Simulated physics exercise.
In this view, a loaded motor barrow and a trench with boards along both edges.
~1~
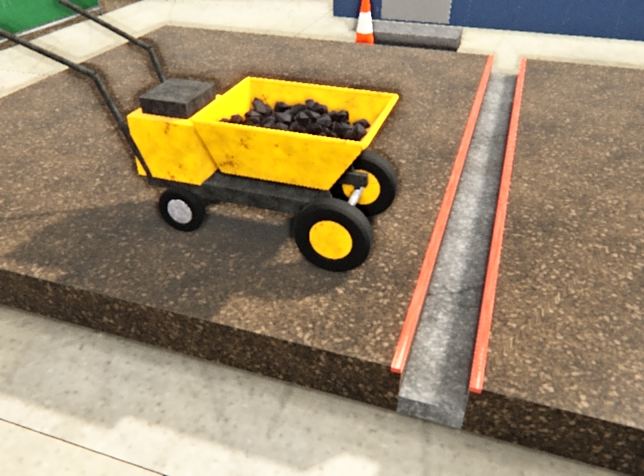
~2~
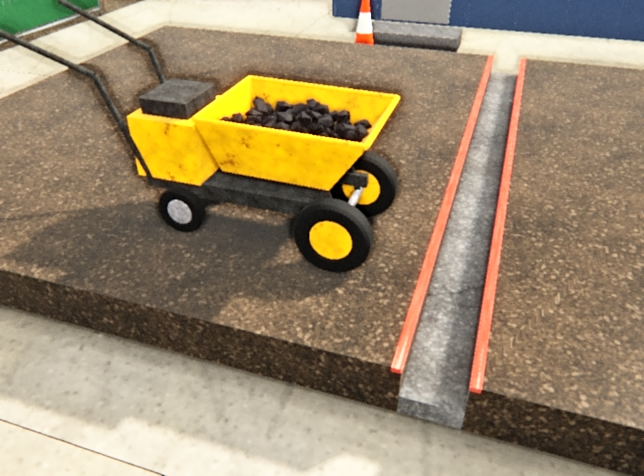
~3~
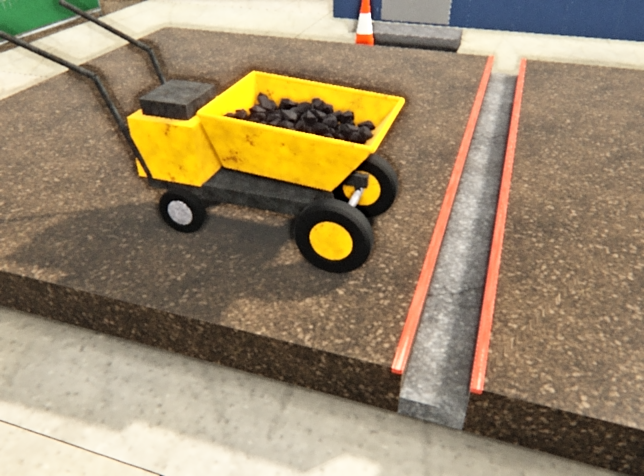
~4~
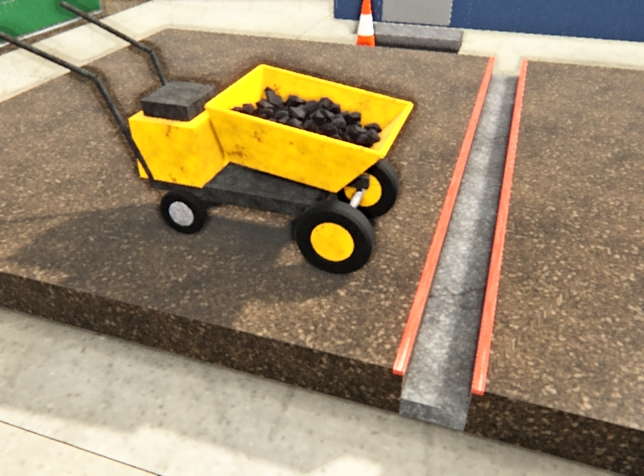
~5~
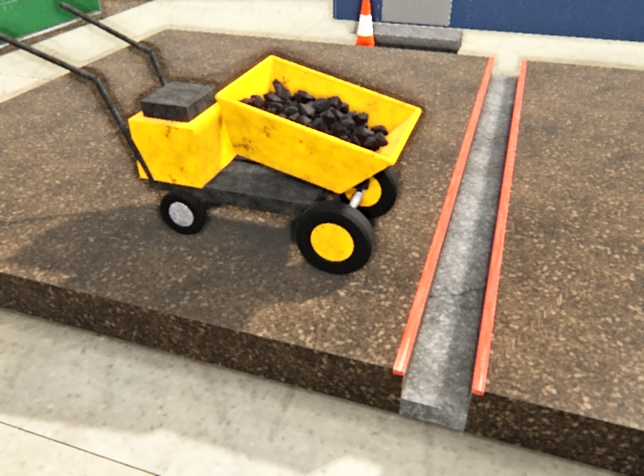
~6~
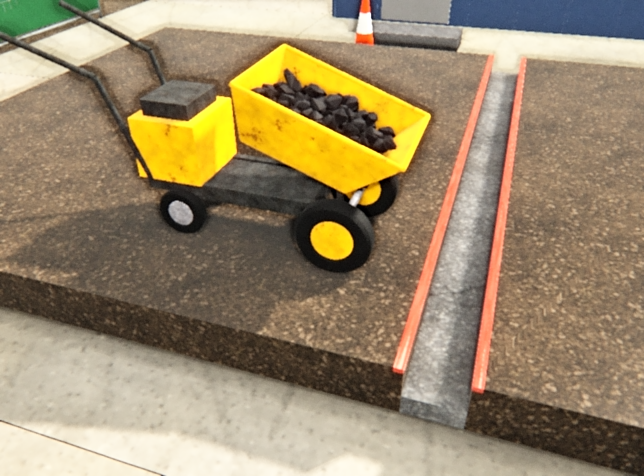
On a slab of brown ground beside a red-edged trench, a yellow motor barrow's skip of dark lumps tilts gradually toward the right.
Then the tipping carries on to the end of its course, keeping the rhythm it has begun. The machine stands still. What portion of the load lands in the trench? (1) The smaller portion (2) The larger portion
The larger portion (2).
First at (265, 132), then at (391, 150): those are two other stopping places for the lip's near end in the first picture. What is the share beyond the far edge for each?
Position 1: Near 0 %; position 2: Near 50 %.
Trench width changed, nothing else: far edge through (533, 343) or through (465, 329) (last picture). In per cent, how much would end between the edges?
About 100 and 60 per cent.
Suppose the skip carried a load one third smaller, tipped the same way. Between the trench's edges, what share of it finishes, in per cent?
Around 90 percent of it.
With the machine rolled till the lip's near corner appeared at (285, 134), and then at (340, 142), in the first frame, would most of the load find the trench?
From the first position short of one half lands between the edges, from the second beyond one half.
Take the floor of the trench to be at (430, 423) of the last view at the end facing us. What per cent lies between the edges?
About 90 per cent.
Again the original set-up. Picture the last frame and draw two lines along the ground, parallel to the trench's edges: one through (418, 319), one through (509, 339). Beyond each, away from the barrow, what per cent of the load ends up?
Near 100 % and near 10 %, in that order.
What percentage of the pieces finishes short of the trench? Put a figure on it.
My estimate is close to 0 in a hundred.
Soon after the last picture, skip tipped steeply; all in the skip.
A little later, skip tipped right over; most in the skip; about a quarter in or heaped over the trench; a small part beyond it; a stray few falling.
Later still, skip tipped right over; a small part in the skip; about two thirds in or heaped over the trench; about a quarter beyond it.
By the end, skip tipped right over; a stray few in the skip; a stray few short of the trench; most in or heaped over the trench; about a quarter beyond it.
